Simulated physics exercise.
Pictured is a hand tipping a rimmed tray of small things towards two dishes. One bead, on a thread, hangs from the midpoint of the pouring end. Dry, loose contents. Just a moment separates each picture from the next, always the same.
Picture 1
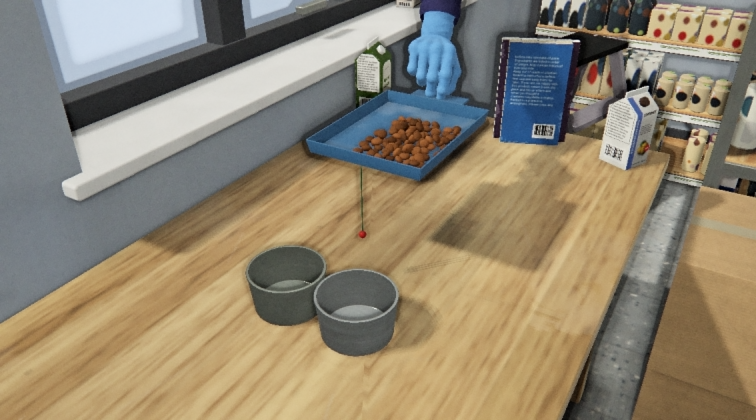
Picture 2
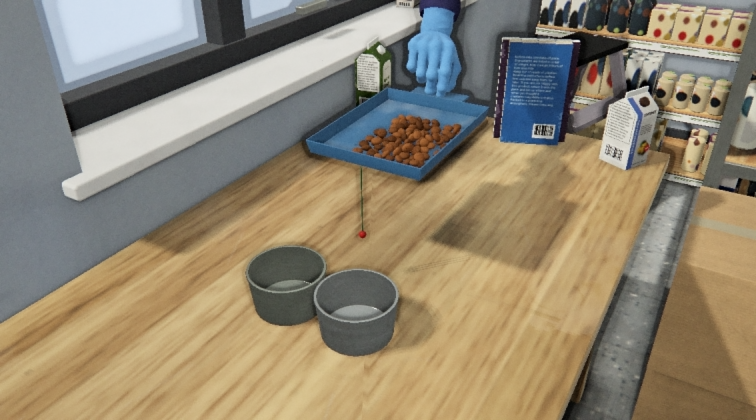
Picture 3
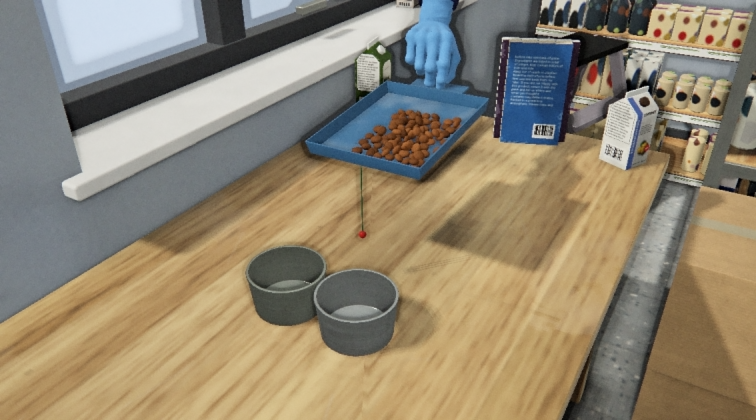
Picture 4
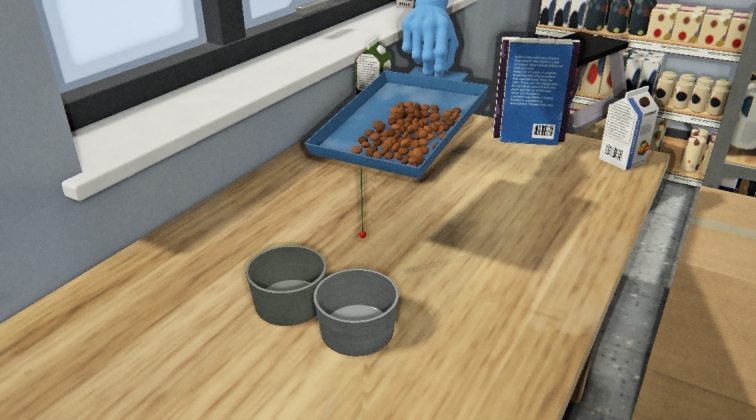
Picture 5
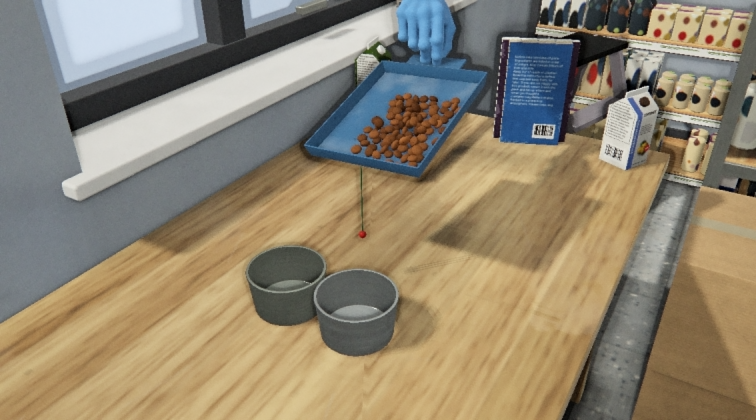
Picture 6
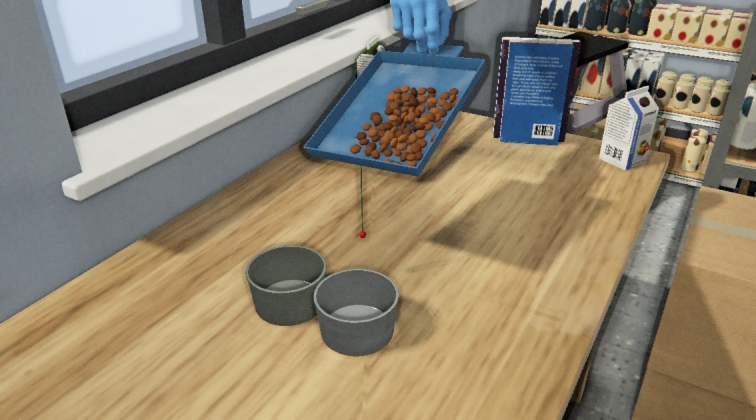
A blue-gloved hand held a blue tray of brown kibble above a wooden table with two gray dishes, then gradually raised the tray's far side, tilting it more steeply while the dishes stayed still.
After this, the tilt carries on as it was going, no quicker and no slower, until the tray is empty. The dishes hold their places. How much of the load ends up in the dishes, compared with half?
The dishes catch a minority of the load.
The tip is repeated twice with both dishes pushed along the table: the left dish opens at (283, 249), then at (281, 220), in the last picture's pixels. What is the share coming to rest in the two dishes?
80 %, 40 %.
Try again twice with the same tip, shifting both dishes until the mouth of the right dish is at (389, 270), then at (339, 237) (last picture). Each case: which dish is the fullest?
Well, first the dish at left, then the dish at right.
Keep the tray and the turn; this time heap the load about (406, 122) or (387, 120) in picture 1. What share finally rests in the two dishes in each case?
30 % and 30 %.
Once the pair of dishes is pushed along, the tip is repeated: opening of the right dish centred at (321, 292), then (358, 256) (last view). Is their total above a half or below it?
For the earlier try a smaller portion is kept, for the later one a larger portion.
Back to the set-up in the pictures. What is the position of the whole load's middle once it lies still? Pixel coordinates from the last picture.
Around (326, 287).
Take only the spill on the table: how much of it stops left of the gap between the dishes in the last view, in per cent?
I'd put it at around 40 per cent.
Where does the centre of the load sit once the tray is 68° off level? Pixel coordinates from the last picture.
In the last view, the load is centred close to (358, 146).
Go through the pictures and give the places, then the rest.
The first frame shows corners of the pouring end near (310, 139) and (419, 167), level; middle of the load near (413, 139), bits of dog kibble; left dish near (263, 303); right dish near (334, 333); bead on its thread near (363, 235).
The second frame shows corners of the pouring end near (310, 140) and (419, 167), level; middle of the load near (413, 138).
The third frame shows corners of the pouring end near (309, 141) and (419, 167), tipped barely, lowest at the left corner; middle of the load near (412, 135).
The fourth frame shows corners of the pouring end near (308, 142) and (418, 166), tipped a little, lowest at the left corner; middle of the load near (412, 129).
The fifth frame shows corners of the pouring end near (308, 144) and (417, 166), tipped clearly, lowest at the left corner; middle of the load near (410, 124).
The sixth frame shows corners of the pouring end near (307, 146) and (415, 165), tipped clearly, lowest at the left corner; middle of the load near (408, 120); left dish near (263, 303); right dish near (334, 333).
Shortly afterwards, tray tipped steeply; all but a few on the tray; a little in the air.
Next, tray tipped past a quarter turn; a little on the tray; a little in the right dish; a little in the left dish; near a third outside both; near a quarter in the air.
Some moments later, tray tipped past a quarter turn; near a quarter in the right dish; near a quarter in the left dish; near two thirds outside both.
In the end, tray tipped past a quarter turn; near a quarter in the right dish; near a quarter in the left dish; near two thirds outside both.
